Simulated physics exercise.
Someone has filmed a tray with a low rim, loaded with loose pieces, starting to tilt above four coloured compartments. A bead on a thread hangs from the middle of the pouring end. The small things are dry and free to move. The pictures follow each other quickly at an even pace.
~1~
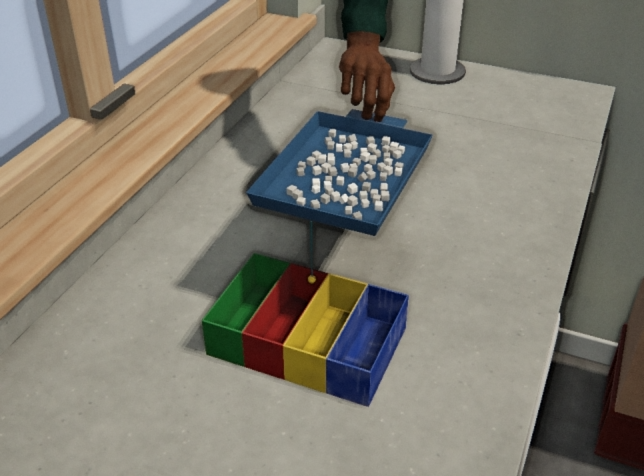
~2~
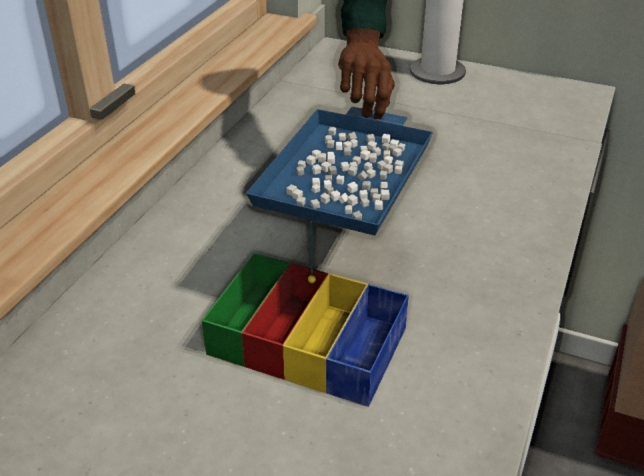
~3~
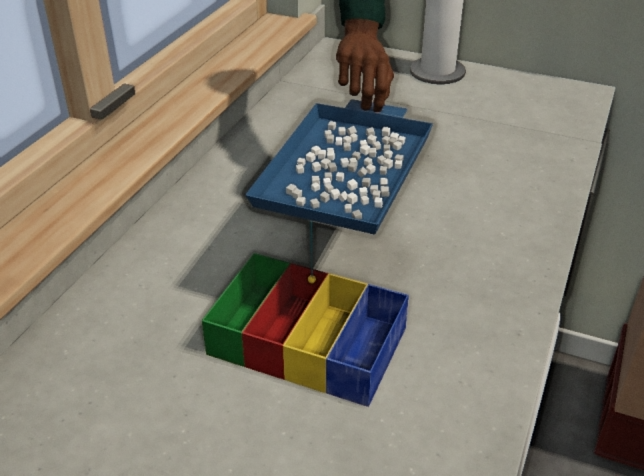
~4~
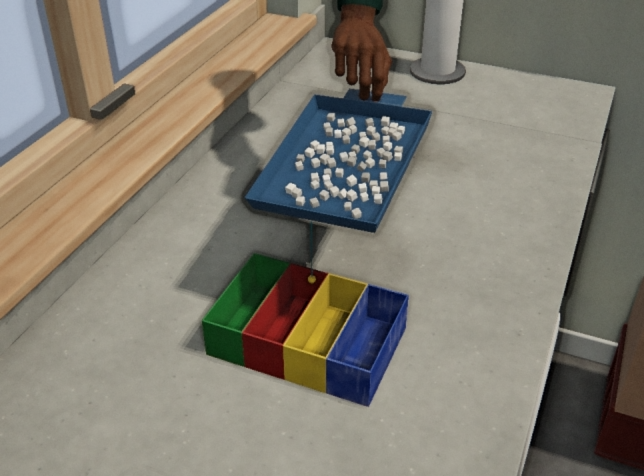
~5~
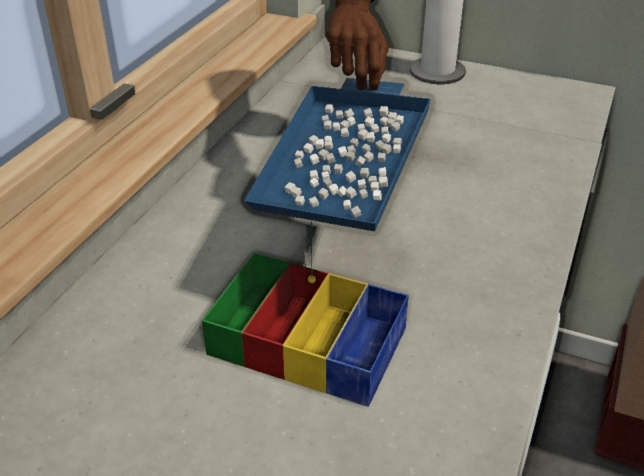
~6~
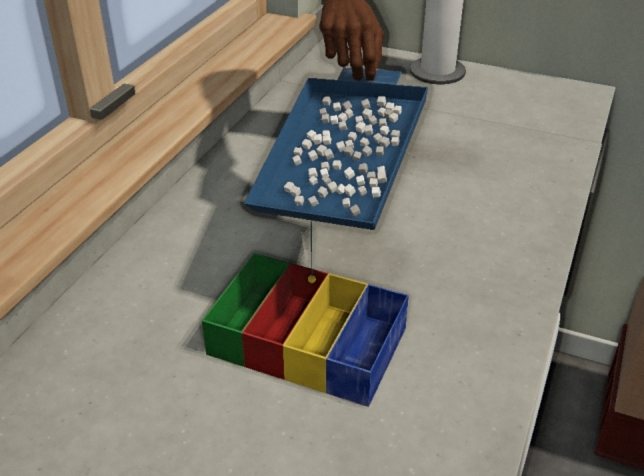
To begin with, a hand holds the far end of a blue tray of small white cubes, level above green, red, yellow and blue compartments. The hand then slowly raises that end, and the tray tilts toward its near left corner while the cubes stay scattered across it.
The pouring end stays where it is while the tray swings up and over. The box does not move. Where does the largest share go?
Most goes to the green cell.
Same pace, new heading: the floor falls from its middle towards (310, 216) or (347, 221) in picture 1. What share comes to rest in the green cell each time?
About 20 and 0 per cent.
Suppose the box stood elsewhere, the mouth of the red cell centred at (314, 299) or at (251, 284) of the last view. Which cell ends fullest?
First the cell in green, then red.
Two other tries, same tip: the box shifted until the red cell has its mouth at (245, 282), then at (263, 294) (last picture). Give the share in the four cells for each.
The first gives 100 %, the second 100 %.
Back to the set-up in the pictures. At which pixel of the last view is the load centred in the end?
Near (254, 326).
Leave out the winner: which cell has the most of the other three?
It is the red one.
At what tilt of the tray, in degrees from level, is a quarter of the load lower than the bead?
Around 90° of tilt.
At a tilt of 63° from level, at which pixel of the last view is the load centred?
Around (289, 199).
Soon, tray tipped steeply; nearly all on the tray; a stray few falling or outside the box.
A while on, tray tipped past a quarter turn; about two thirds on the tray; about a quarter in the green cell; a stray few in the red cell; a small part falling or outside the box.
Towards the end, tray tipped past a quarter turn; about two thirds in the green cell; about a third in the red cell; a stray few in the yellow cell; a small part falling or outside the box.
Finally, tray tipped past a quarter turn; about two thirds in the green cell; about a third in the red cell; a stray few in the yellow cell; none in the blue cell; a small part outside the box.
